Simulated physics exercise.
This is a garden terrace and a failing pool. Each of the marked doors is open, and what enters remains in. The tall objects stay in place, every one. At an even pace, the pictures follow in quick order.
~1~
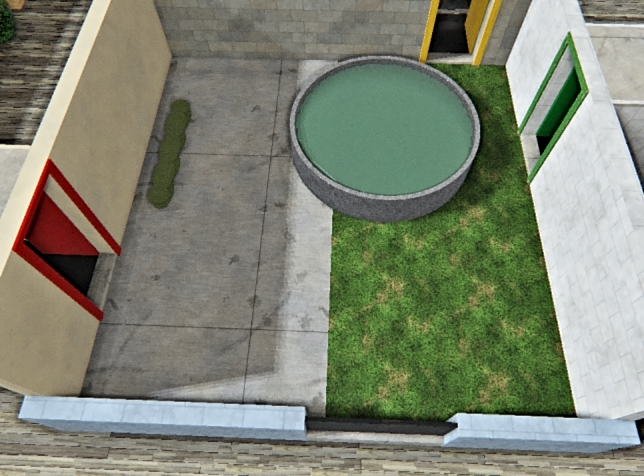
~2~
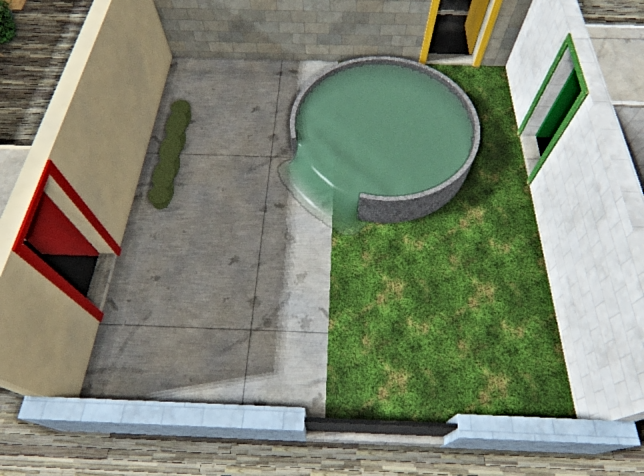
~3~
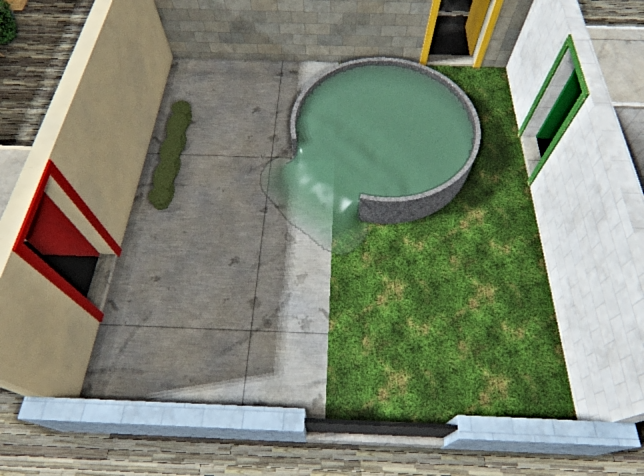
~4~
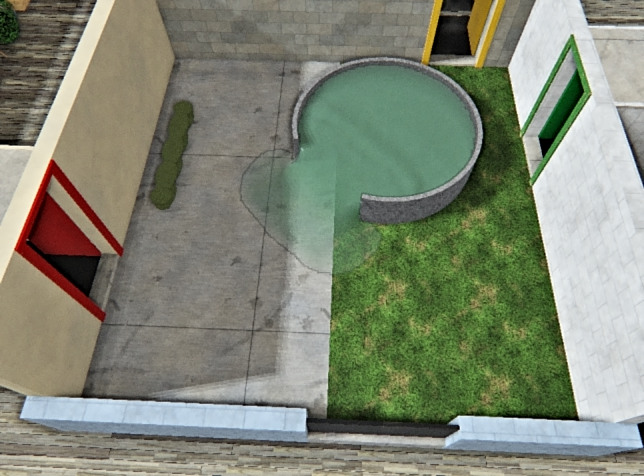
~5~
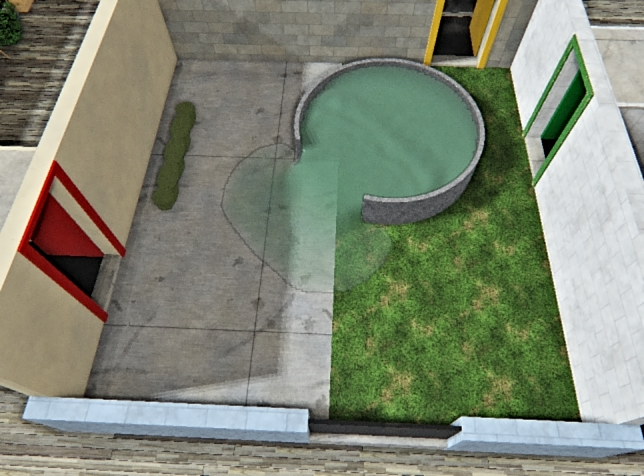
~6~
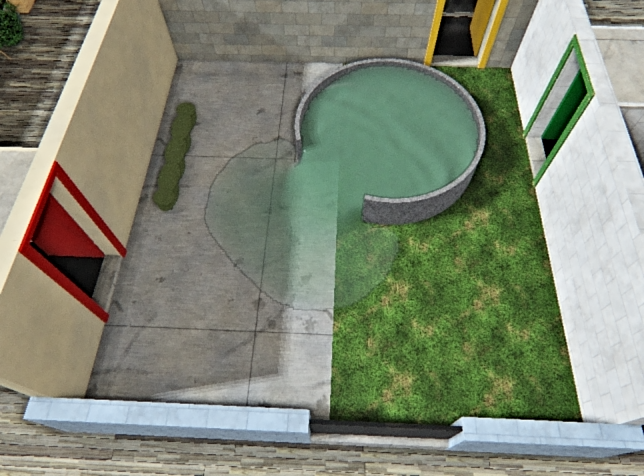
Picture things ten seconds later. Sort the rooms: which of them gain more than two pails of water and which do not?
The green door gains no more; the red door gains more; the yellow door gains no more.
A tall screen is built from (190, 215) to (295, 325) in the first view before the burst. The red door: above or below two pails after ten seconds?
Looks like the red door doesn't reach that amount here.
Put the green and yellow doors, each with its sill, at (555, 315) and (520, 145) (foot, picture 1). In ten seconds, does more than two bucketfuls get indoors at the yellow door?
As it turns out, the yellow door keeps clear.
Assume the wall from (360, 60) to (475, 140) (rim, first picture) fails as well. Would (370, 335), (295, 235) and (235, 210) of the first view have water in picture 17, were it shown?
Going through them one by one, I'd say high and dry, then high and dry, then high and dry.
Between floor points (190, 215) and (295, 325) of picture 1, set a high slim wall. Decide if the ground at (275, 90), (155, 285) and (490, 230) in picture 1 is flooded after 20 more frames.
Reading the points as listed, I get deluged, then deluged, then left untouched.
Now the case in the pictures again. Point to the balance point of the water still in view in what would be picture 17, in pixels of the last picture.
I'd put it at around (329, 197).
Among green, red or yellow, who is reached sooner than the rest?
My pick is the door marked red.
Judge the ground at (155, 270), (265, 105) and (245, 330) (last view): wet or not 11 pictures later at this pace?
Point by point: Inundated, not yet wet, inundated.
A moment on, water covers 30 % of the floor; the green door not reached, the red door not reached, the yellow door not reached.
Next, water covers 40 % of the floor; the green door not reached, the red door over two buckets in, the yellow door not reached.
Then, water covers 55 % of the floor; the green door not reached, the red door far over two buckets in, the yellow door not reached.
Later, water covers 75 % of the floor; the green door not reached, the red door far over two buckets in, the yellow door not reached.
In the end, water covers 90 % of the floor; the green door wet at the sill, nothing in, the red door far over two buckets in, the yellow door wet at the sill, nothing in.
